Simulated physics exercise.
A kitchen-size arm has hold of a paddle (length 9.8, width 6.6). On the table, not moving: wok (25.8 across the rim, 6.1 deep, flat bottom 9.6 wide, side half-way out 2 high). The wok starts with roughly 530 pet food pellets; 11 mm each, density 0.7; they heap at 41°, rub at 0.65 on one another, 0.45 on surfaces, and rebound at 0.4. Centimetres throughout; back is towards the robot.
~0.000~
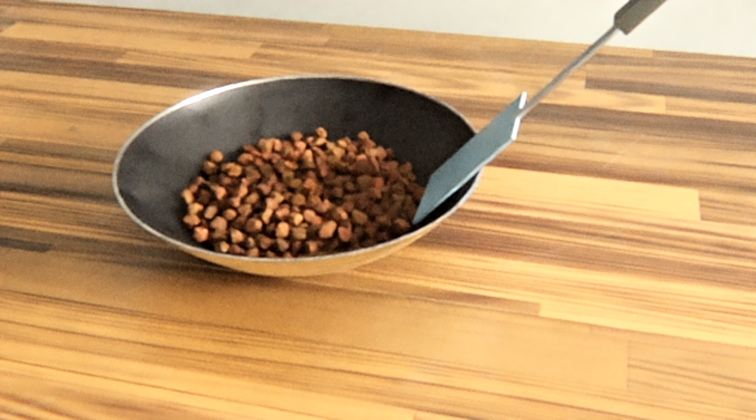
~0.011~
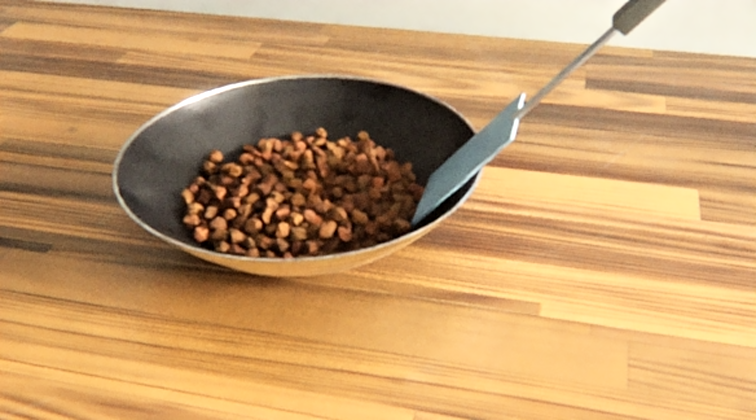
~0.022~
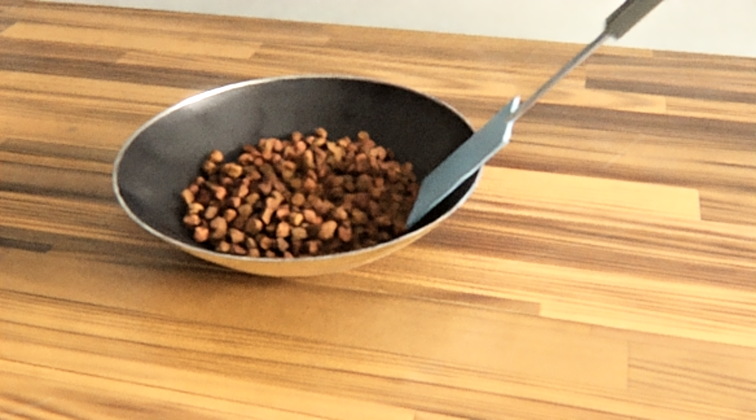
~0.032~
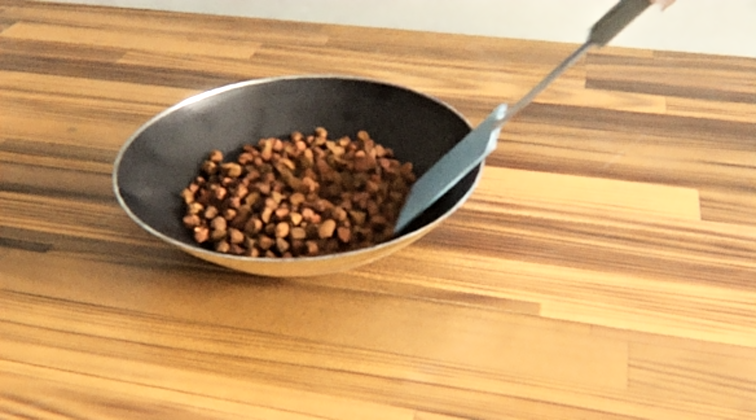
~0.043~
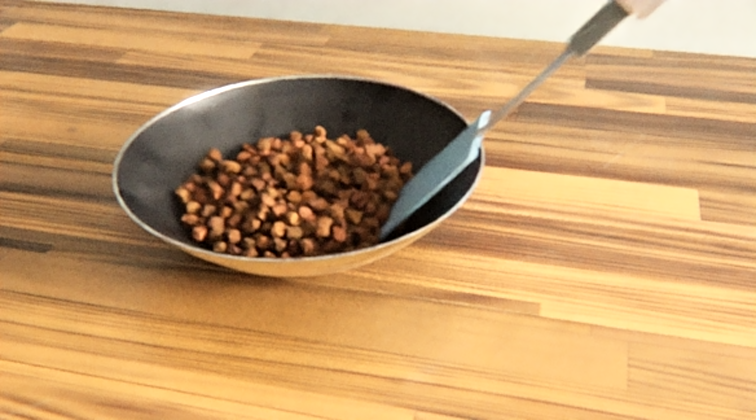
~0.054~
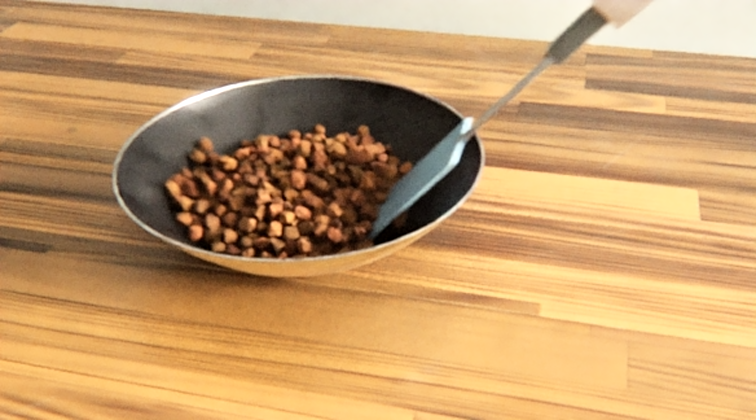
On a striped wooden table, a spatula resting in a dark wok of brown pet food pellets stayed nearly still, then slid left and nudged the pile a little toward the left side.
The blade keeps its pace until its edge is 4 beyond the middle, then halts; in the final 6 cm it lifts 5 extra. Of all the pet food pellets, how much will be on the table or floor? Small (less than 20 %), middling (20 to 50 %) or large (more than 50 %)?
A small share, less than 20 %, ends on the table or floor.
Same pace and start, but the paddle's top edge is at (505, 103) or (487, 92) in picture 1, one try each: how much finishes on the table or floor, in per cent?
Some 10 and 10 per cent.
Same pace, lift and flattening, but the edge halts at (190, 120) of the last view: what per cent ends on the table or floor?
About 40 per cent.
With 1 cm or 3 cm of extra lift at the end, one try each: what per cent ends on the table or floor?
About 10 and 10 per cent.
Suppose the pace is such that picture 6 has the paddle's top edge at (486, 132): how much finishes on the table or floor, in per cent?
Some 0 per cent.
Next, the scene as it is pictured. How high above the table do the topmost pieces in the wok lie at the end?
Roughly 7.0 cm.
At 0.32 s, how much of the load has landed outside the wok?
Some 5 per cent.
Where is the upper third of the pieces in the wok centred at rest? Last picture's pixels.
At about (199, 167).
By 0.08 s, sloping 50°, highest piece 6 above the table; 530 in the wok.
By 0.11 s, sloping 50°, highest piece 8 above the table; 529 in the wok, 1 on the blade or in flight.
By 0.32 s, sloping 50°, highest piece 19 above the table; 473 in the wok, 27 on the table or floor, 30 on the blade or in flight.
By 1.37 s, sloping 50°, highest piece 7 above the table; 471 in the wok, 59 on the table or floor.
Final count, 471 in the wok, 59 on the table or floor. That is 11 % on the table or floor.
